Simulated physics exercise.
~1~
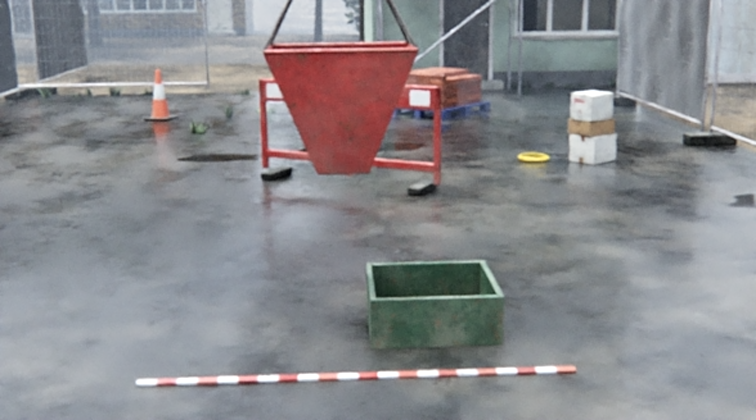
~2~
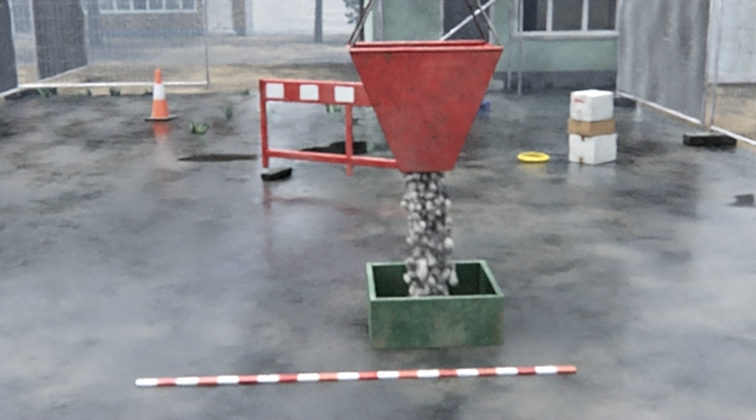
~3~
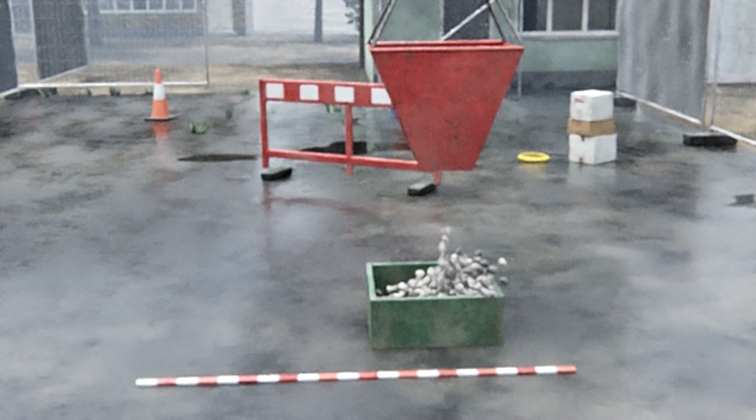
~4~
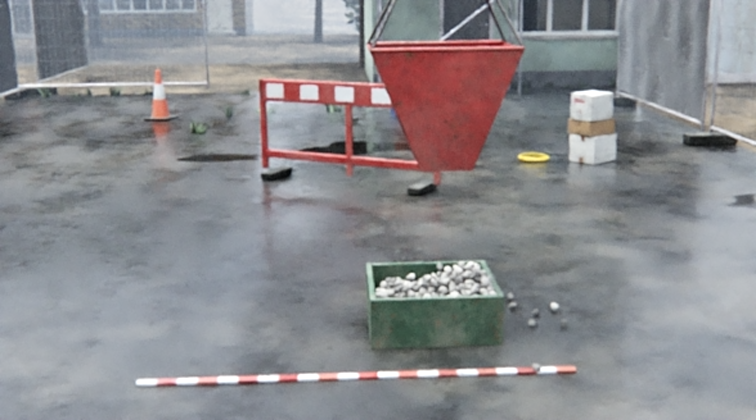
Red skip moving right and dropping grey cobbles into a green bin, nearly filling it, with a few landing on the wet ground to the right.
